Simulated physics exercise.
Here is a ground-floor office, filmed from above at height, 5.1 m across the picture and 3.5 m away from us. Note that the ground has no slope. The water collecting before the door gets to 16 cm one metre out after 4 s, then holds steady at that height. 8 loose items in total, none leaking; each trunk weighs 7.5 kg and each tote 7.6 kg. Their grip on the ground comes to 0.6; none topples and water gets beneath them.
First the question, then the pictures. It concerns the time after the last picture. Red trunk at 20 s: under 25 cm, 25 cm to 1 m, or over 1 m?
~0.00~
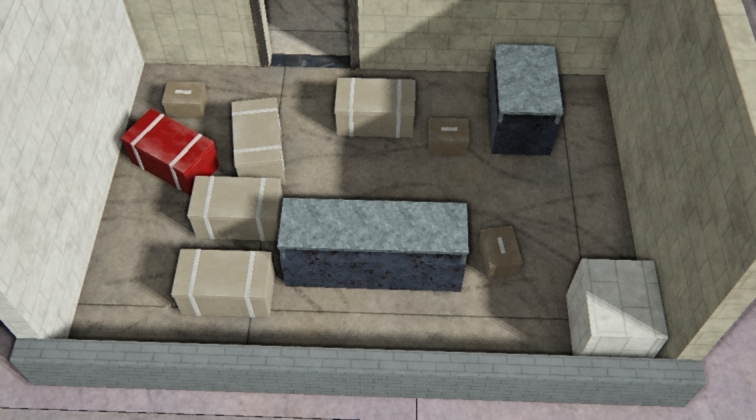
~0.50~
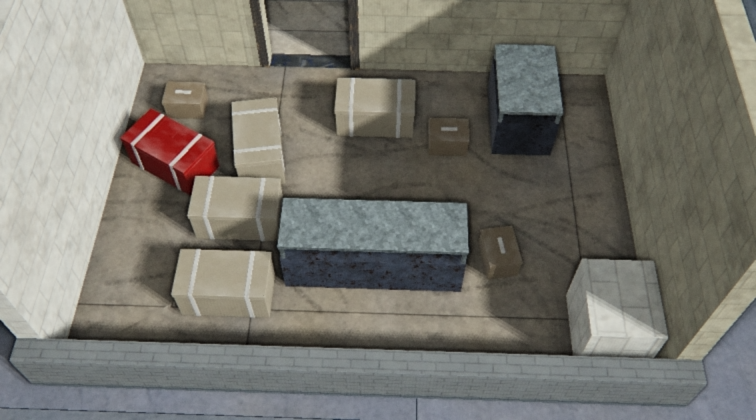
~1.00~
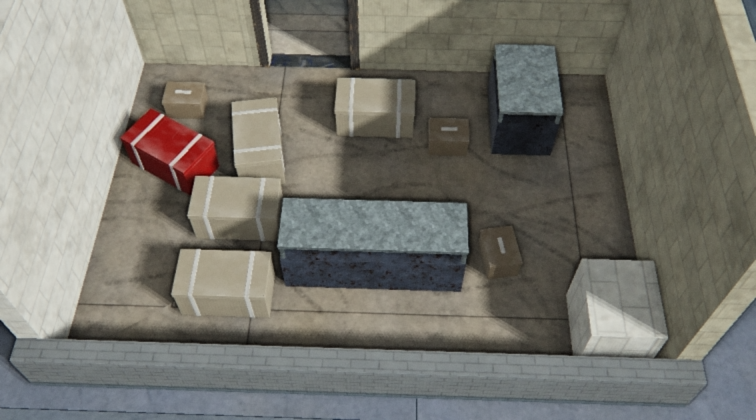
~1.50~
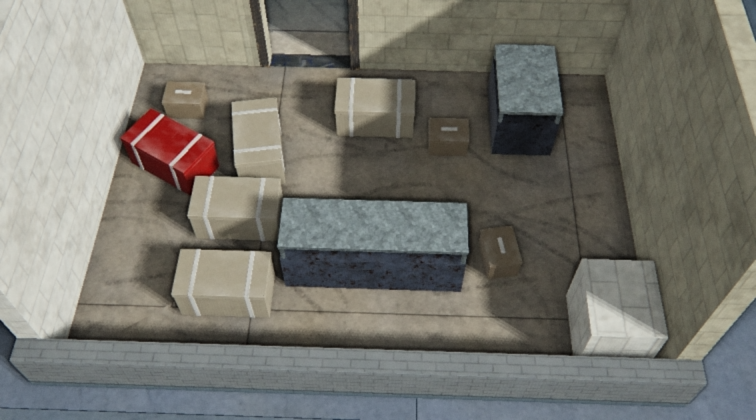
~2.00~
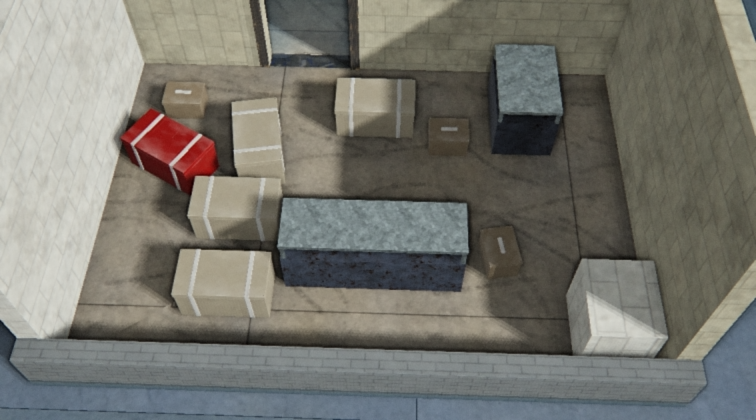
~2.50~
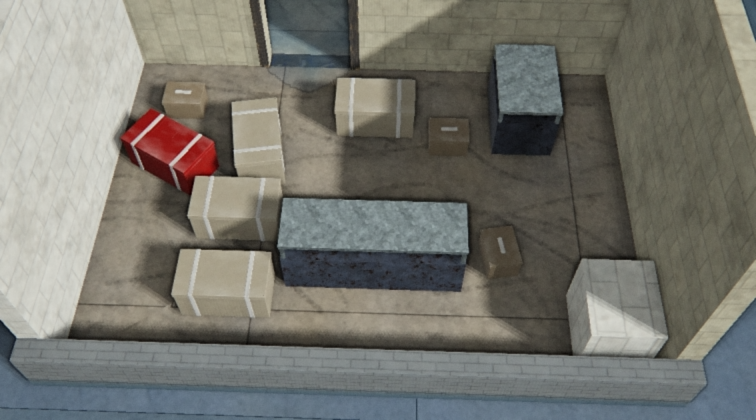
25 cm to 1 m.
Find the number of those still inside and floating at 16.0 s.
Then: 6.
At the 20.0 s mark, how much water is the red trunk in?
8 cm, roughly.
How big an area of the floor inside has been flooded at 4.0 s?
Around 2.5 m2 of it.
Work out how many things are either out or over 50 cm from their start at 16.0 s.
Tally: 5.
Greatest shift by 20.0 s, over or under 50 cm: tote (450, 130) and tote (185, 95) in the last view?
Within, within.
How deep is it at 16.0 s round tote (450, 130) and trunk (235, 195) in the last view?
About 4 and 9 cm.
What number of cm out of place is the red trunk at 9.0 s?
Shift: About 80 cm.
After 4.0 s the red trunk is near (167, 140), 0.0 m from its start, aground; 0 afloat.
After 9.0 s the red trunk is near (113, 194), 0.8 m from its start, afloat; 5 afloat.
After 16.0 s the red trunk is near (140, 113), 0.4 m from its start, afloat; 6 afloat.
After 20.0 s the red trunk is near (142, 98), 0.6 m from its start, afloat; 8 afloat.
